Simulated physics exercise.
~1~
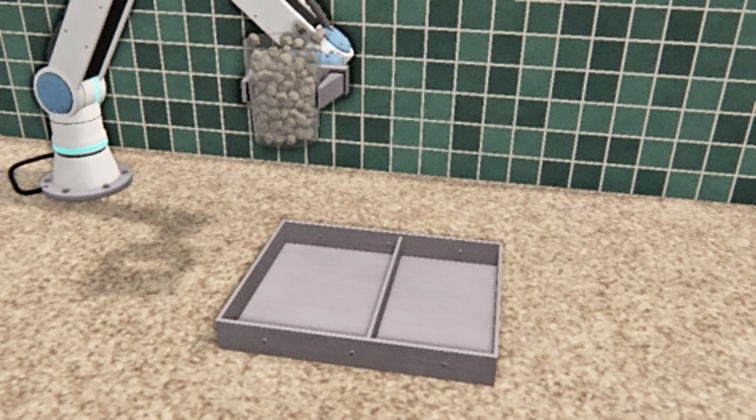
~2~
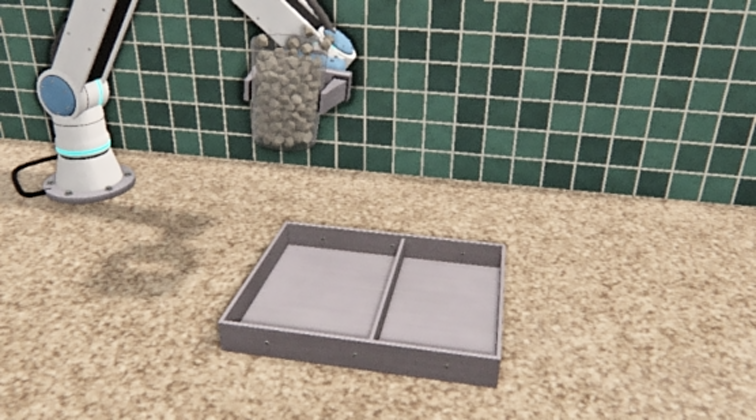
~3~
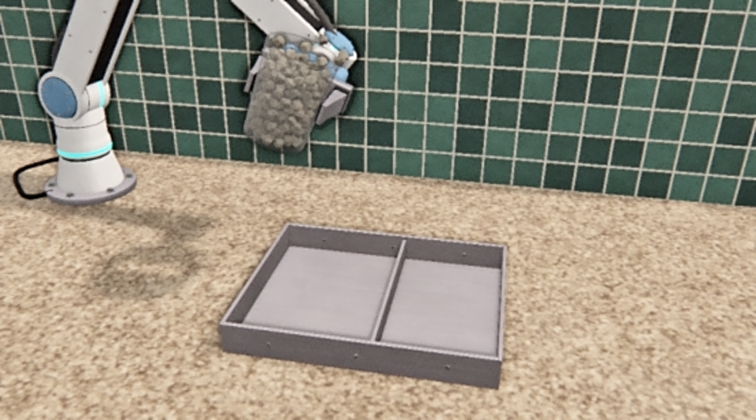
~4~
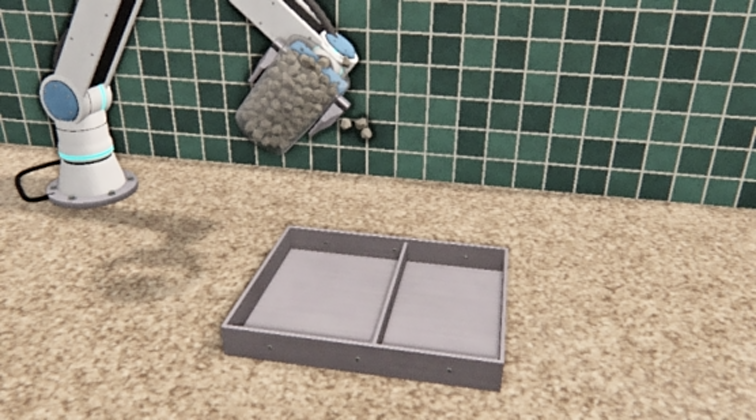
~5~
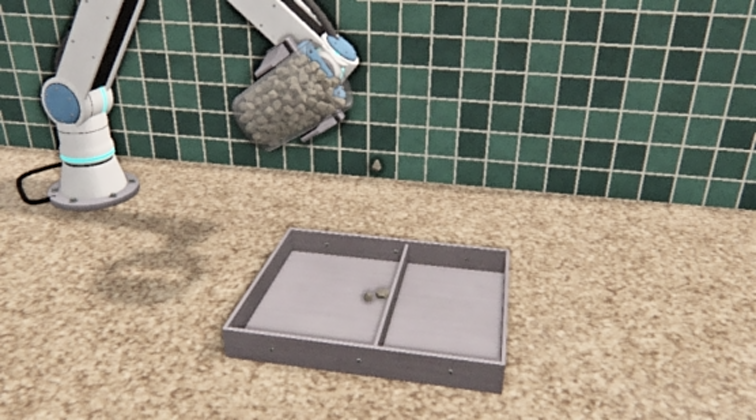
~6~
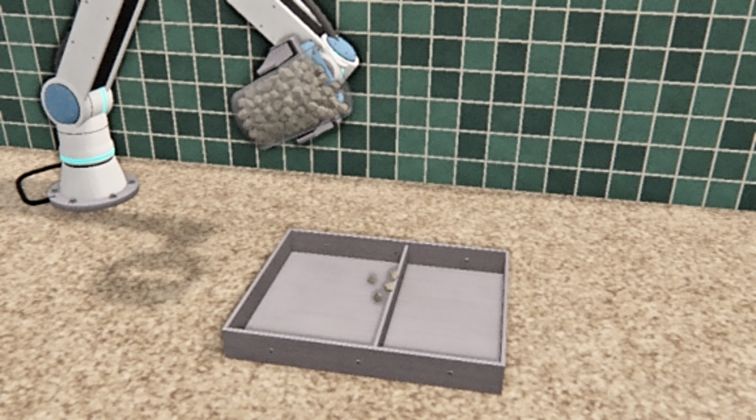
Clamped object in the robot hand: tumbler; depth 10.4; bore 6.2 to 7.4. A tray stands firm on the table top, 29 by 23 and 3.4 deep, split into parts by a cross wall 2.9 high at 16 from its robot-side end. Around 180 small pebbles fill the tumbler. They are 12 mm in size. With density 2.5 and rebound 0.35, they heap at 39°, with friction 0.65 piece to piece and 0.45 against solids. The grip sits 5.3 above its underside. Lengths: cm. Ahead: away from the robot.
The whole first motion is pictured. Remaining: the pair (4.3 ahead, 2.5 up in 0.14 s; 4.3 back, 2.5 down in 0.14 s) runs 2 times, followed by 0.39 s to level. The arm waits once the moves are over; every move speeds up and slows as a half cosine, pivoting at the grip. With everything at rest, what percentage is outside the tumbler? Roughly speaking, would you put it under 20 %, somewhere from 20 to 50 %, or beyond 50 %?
Roughly, somewhere from 20 to 50 %.
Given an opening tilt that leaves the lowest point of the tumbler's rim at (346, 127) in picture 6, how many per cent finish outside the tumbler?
Somewhere around 70 %.
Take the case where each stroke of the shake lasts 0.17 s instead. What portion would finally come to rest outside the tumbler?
Estimate for that case: 15 %.
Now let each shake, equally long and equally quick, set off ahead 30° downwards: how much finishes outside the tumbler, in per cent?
Result: Approx. 5 %.
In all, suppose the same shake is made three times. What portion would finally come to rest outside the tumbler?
40 per cent or so.
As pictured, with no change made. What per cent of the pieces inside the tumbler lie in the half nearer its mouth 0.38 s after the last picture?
Estimate: Around 50 %.
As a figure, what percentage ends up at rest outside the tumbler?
35 per cent, more or less.
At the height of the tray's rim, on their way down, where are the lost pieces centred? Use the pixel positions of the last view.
About at (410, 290).
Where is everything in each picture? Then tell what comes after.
In the first frame, tumbler middle at (285, 93), level; upper third of the load around (286, 66), from x 250 to 320, top at y 30; 183 in the tumbler.
In the second frame, tumbler middle at (287, 95), tilted 6° forward; upper third of the load around (291, 67), from x 260 to 330, top at y 30.
In the third frame, tumbler middle at (288, 96), tilted 21° forward; upper third of the load around (294, 72), from x 255 to 345, top at y 40.
In the fourth frame, tumbler middle at (289, 99), tilted 40° forward; upper third of the load around (294, 78), from x 245 to 365, top at y 55; 180 in the tumbler, 3 in flight or on a rim.
In the fifth frame, tumbler middle at (290, 101), tilted 55° forward; upper third of the load around (299, 83), from x 245 to 385, top at y 60; 179 in the tumbler, 3 in the robot-side part, 1 in flight or on a rim.
In the sixth frame, tumbler middle at (290, 101), tilted 61° forward; upper third of the load around (298, 85), from x 245 to 395, top at y 65; 179 in the tumbler, 4 in the robot-side part.
Then, 0.38 s after the last picture, tilted 61° forward, highest piece 30 above the table; 147 in the tumbler, 16 in the far-side part, 9 in the robot-side part, 11 in flight or on a rim.
Then, 0.76 s after the last picture, tilted 29° forward, highest piece 29 above the table; 120 in the tumbler, 34 in the far-side part, 29 in the robot-side part.
Then, 1.15 s after the last picture, level, highest piece 30 above the table; 120 in the tumbler, 35 in the far-side part, 28 in the robot-side part.
Then, 2.20 s after the last picture, level, highest piece 30 above the table; 120 in the tumbler, 35 in the far-side part, 28 in the robot-side part.
Final count, 120 in the tumbler, 35 in the far-side part, 28 in the robot-side part. That is 34 % outside the tumbler.
